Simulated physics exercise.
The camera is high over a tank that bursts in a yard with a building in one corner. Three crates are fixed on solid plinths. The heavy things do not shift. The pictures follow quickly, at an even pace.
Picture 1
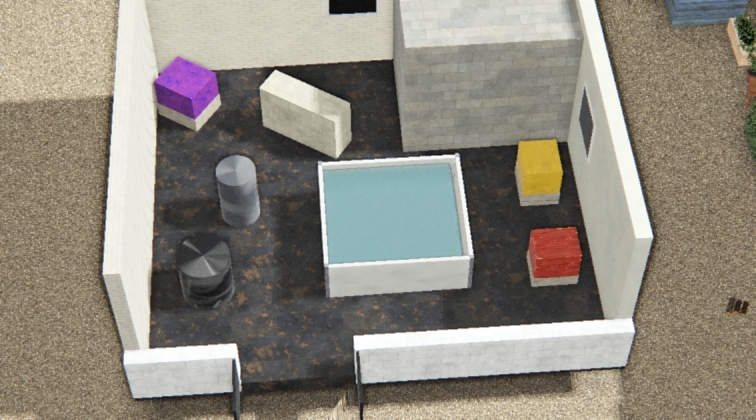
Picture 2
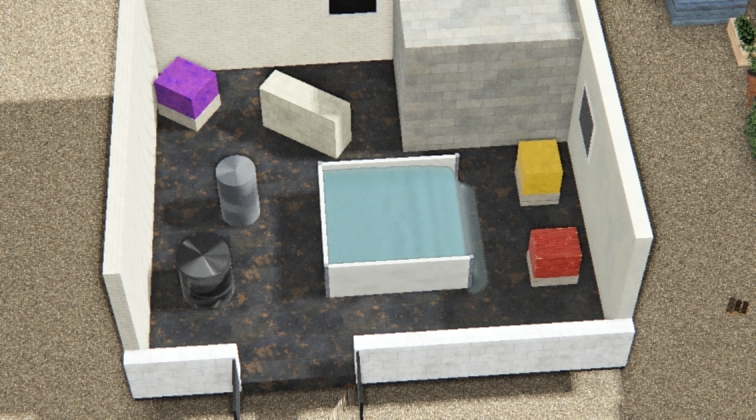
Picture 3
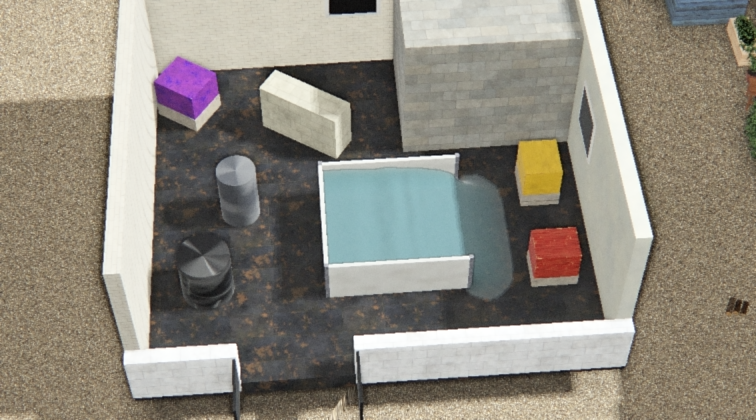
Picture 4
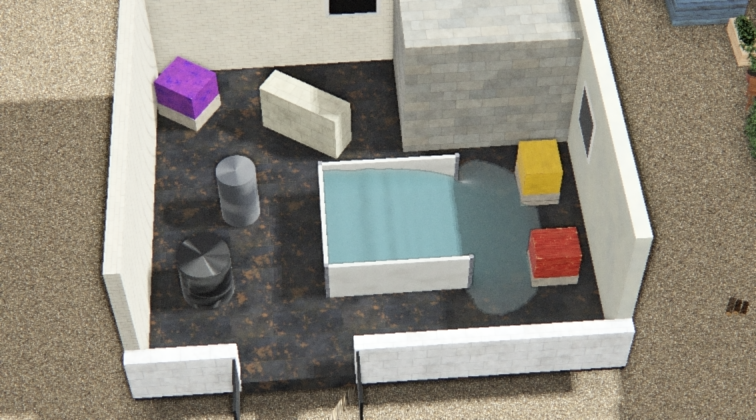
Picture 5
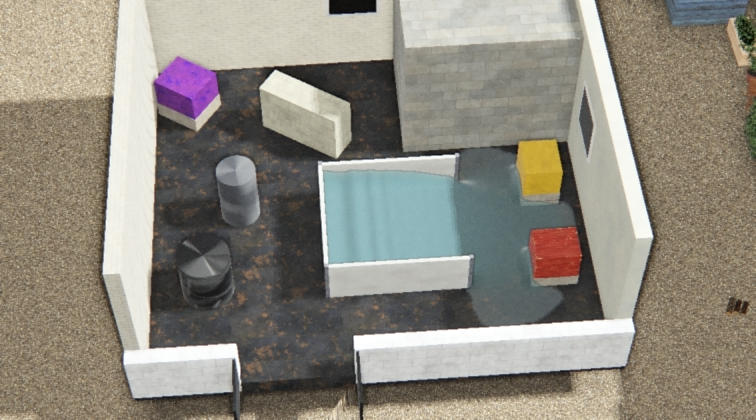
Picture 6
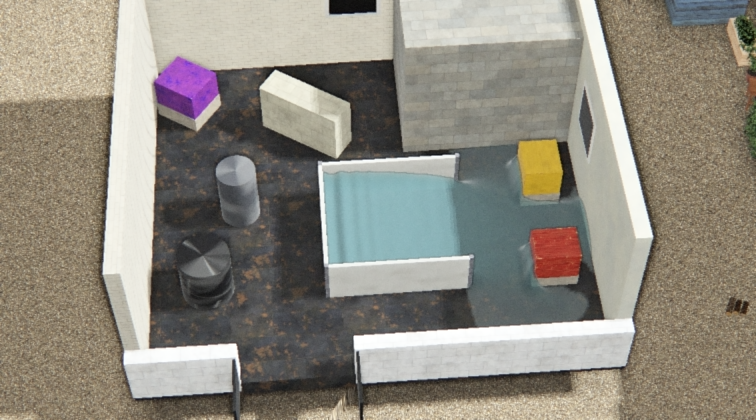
Water pours from the tank's open right side and spreads around the yellow and red blocks.
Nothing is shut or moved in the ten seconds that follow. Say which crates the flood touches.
The red crate is soaked; the yellow crate is soaked; the purple crate keeps dry.
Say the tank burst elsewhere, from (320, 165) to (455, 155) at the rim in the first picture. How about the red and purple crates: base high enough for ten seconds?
Red keeps dry; purple takes water.
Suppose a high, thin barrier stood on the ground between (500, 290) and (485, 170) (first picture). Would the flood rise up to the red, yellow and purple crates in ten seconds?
Then: Red is spared, yellow is spared, purple keeps dry.
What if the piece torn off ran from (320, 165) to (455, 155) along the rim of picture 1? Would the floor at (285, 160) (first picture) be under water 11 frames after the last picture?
At that place: Flooded.
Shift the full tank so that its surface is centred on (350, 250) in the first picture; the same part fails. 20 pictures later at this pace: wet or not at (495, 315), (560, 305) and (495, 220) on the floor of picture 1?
In that order: Wet, wet, flooded.
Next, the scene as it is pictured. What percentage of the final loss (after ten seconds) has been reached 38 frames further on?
About 25 per cent.
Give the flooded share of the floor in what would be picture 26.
Some 50 per cent.
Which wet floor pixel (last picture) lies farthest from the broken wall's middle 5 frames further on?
At about (605, 344).
A moment on, water covers 20 % of the floor; the red crate water round its plinth, the yellow crate water round its plinth, the purple crate not reached.
Next, water covers 30 % of the floor; the red crate water round its plinth, the yellow crate water round its plinth, the purple crate not reached.
Then, water covers 50 % of the floor; the red crate water round its plinth, the yellow crate water round its plinth, the purple crate not reached.
Later, water covers 85 % of the floor; the red crate water round its plinth, the yellow crate water round its plinth, the purple crate water round its plinth.
In the end, water covers 100 % of the floor; the red crate was topped, the yellow crate was topped, the purple crate stayed above the water.
